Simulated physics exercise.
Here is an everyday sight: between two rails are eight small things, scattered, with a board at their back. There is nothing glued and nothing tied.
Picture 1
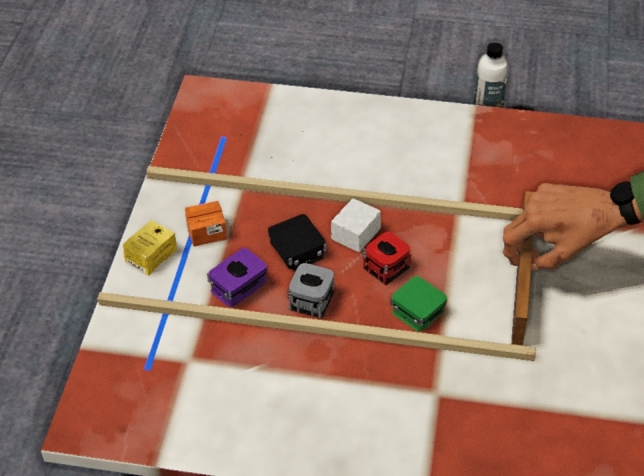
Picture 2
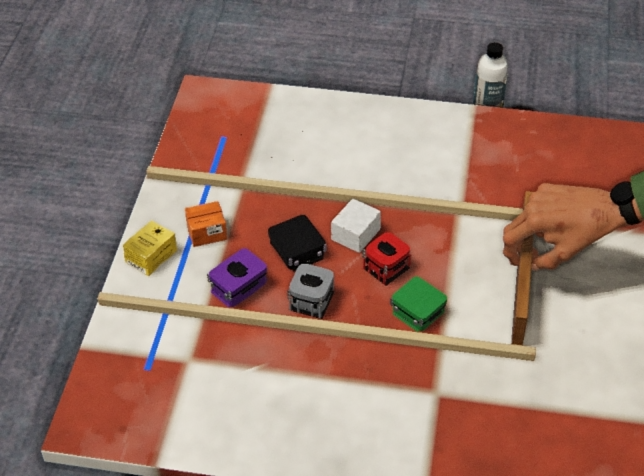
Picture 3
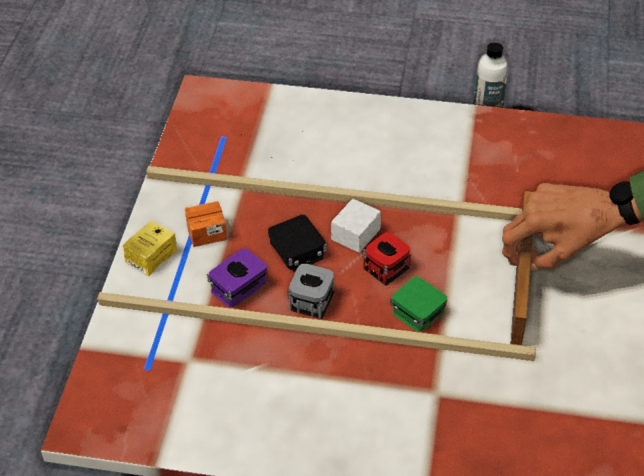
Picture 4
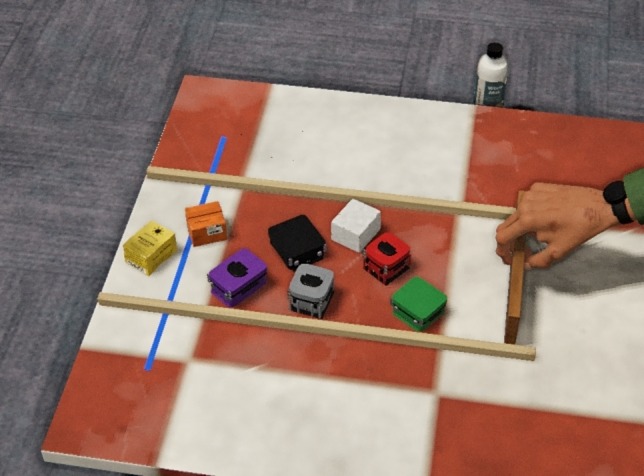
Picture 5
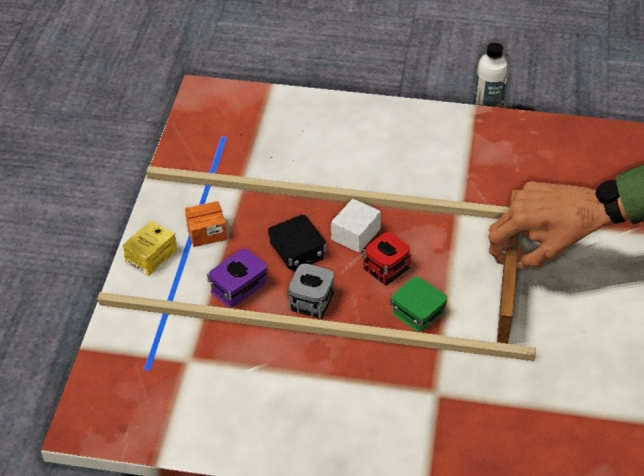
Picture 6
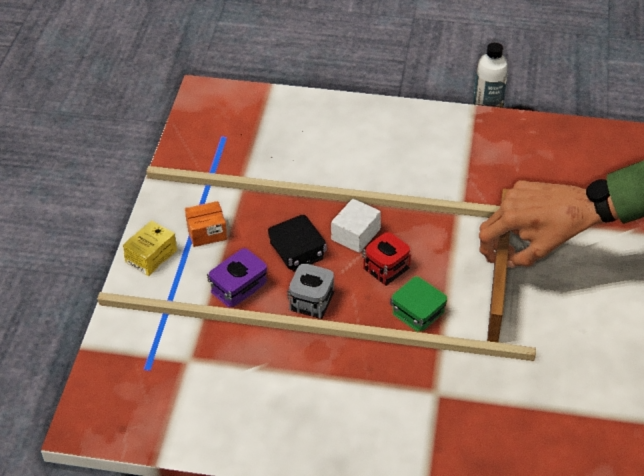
On a red and white checked board above a grey carpet, eight small coloured boxes and cases sit still between two wooden rails, while a hand at the right holds an upright wooden block, then slides it slightly left.
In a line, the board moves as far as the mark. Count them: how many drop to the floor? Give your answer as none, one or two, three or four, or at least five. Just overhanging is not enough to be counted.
The count is three or four.
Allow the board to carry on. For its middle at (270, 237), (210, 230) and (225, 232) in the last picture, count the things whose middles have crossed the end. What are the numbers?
0, 3 and 1.
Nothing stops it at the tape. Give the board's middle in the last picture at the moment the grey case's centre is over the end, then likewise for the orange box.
Grey case: (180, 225); orange box: (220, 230).
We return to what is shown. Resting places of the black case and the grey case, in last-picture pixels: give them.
The black case comes to rest at (142, 220), and the grey case comes to rest at (117, 267).
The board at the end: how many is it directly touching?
3 end up touching it.
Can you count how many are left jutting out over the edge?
Count of overhanging things: 2.
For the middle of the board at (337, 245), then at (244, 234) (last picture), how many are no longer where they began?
At the first point the count is 6, at the second it's 8.
Soon after, none off yet; yellow box at rest near (150, 248); orange box at rest near (206, 224); purple case at rest near (239, 279).
In the end, the number that fall off is three or four; gone, purple case, orange box and yellow box.
